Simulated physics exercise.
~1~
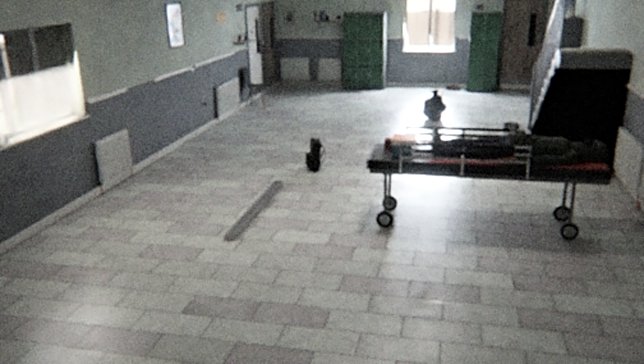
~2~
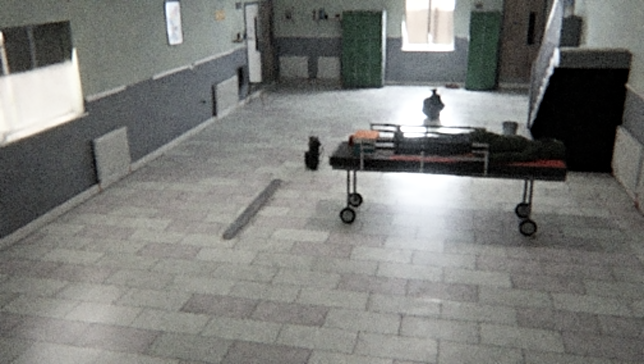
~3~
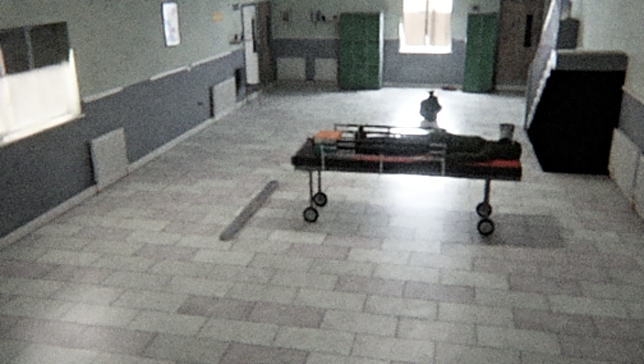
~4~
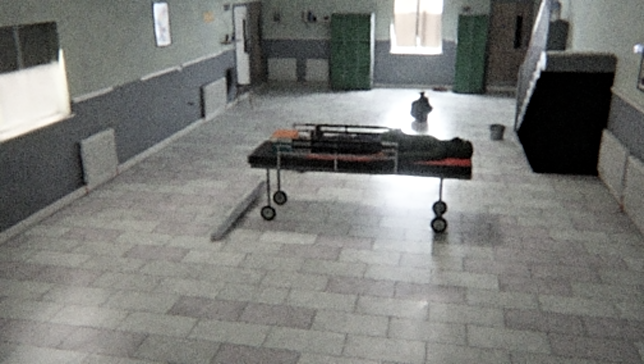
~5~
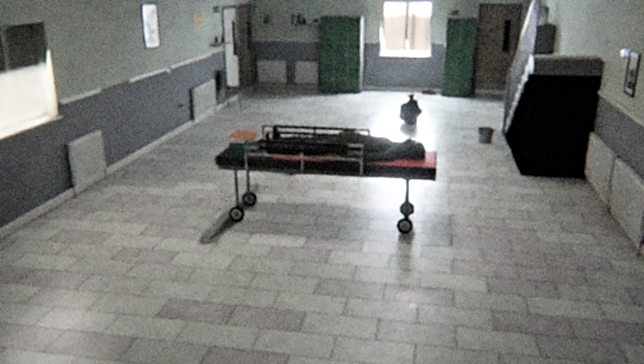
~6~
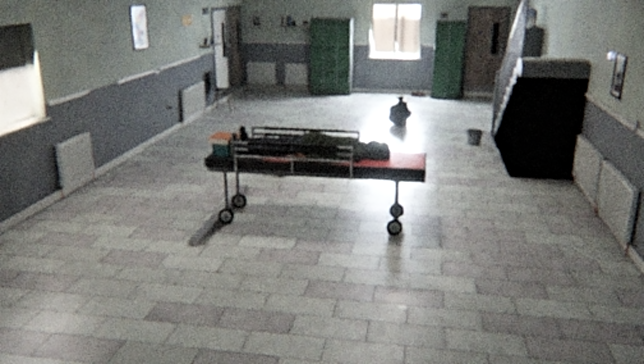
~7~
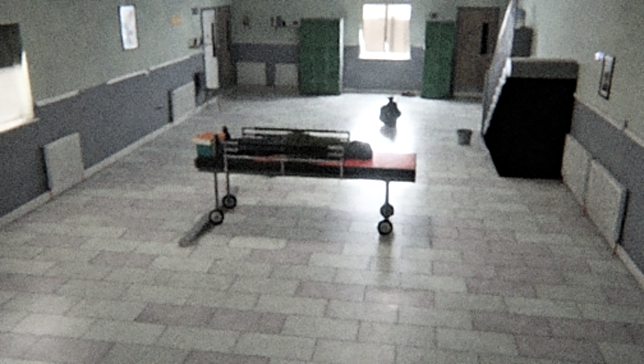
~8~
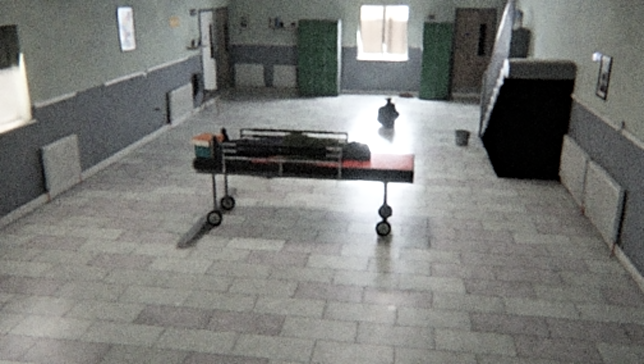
A gurney carrying a dark, limp figure lying flat rolls left across a tiled hall as the view shifts slightly right, then stops near a long strip on the floor, with the figure and a small orange item still on top.
